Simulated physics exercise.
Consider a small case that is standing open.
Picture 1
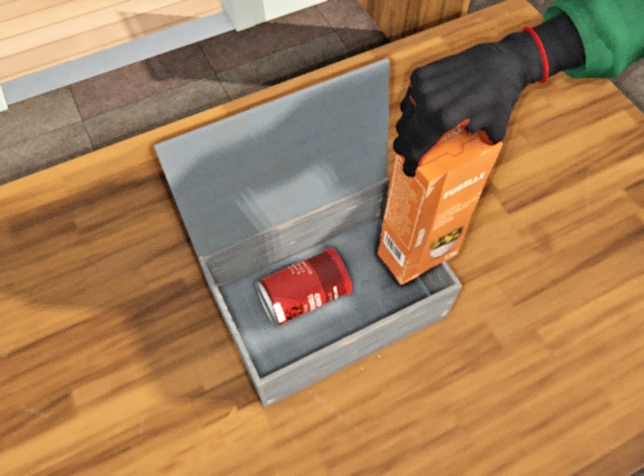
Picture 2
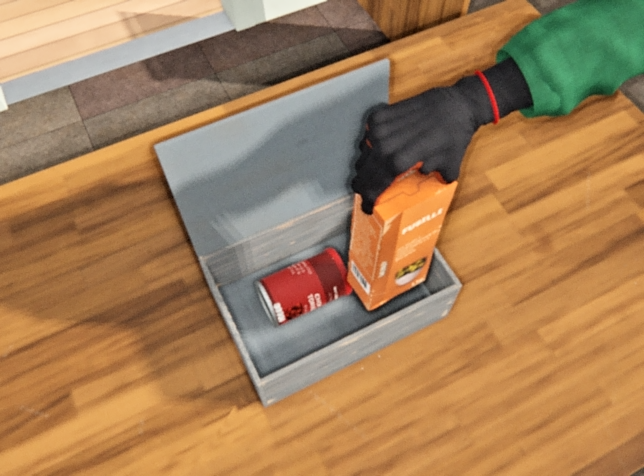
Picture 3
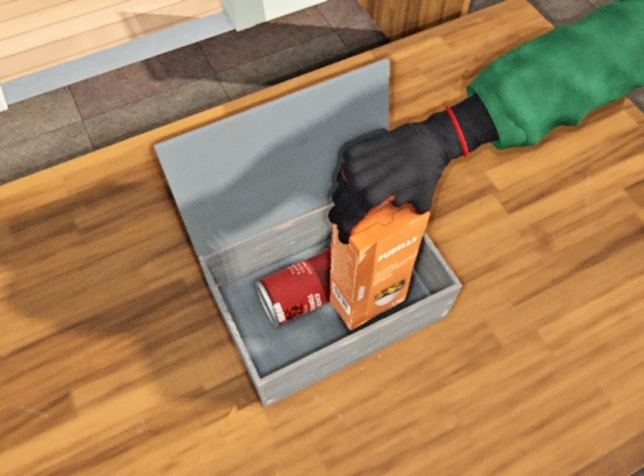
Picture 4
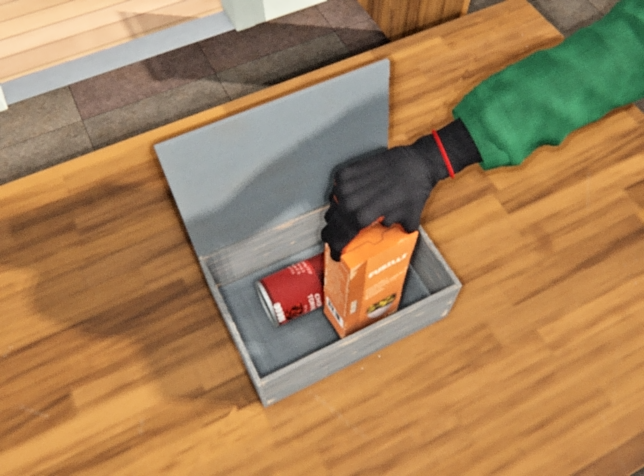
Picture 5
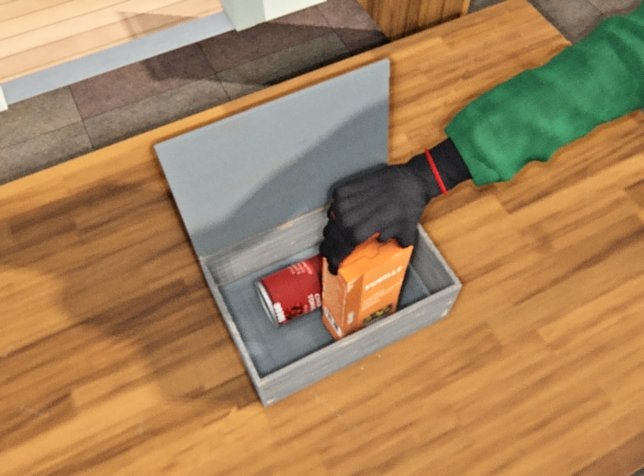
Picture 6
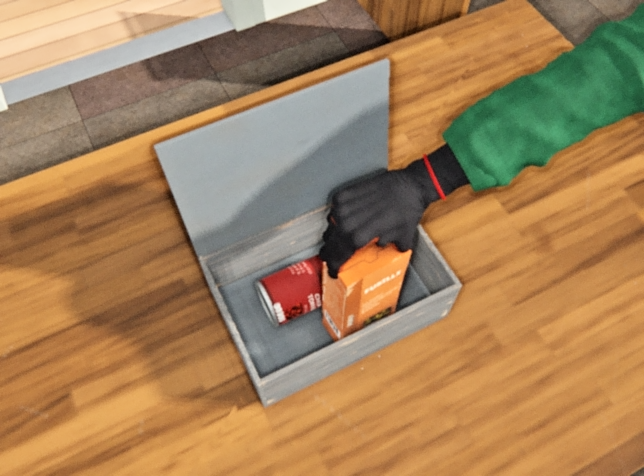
At the start, a black-gloved hand holds an orange carton above the right side of an open grey case where a red tin lies on its side. The hand moves left and lowers the carton into the case beside the tin, then stays almost still, gripping its top.
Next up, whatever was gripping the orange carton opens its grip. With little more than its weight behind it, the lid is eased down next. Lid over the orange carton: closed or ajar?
Ajar.
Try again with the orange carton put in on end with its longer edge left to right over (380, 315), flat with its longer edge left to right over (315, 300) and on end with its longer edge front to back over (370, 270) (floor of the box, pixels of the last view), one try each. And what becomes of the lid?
First try: It stays ajar; second try: It closes; third try: It is held up.
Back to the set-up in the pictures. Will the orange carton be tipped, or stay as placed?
Well, it stays just as set.
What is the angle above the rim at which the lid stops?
Near 45° up from the rim.
Then, 1.00 s past the last view, lid starting down.
Then, 1.30 s past the last view, lid 76° above the rim.
Then, 1.50 s past the last view, lid 62° above the rim.
Then, 1.70 s past the last view, lid 45° above the rim.
Finally, lid 45° above the rim; both still in place. Final places as the last picture's camera would see them, orange carton near (362, 292).
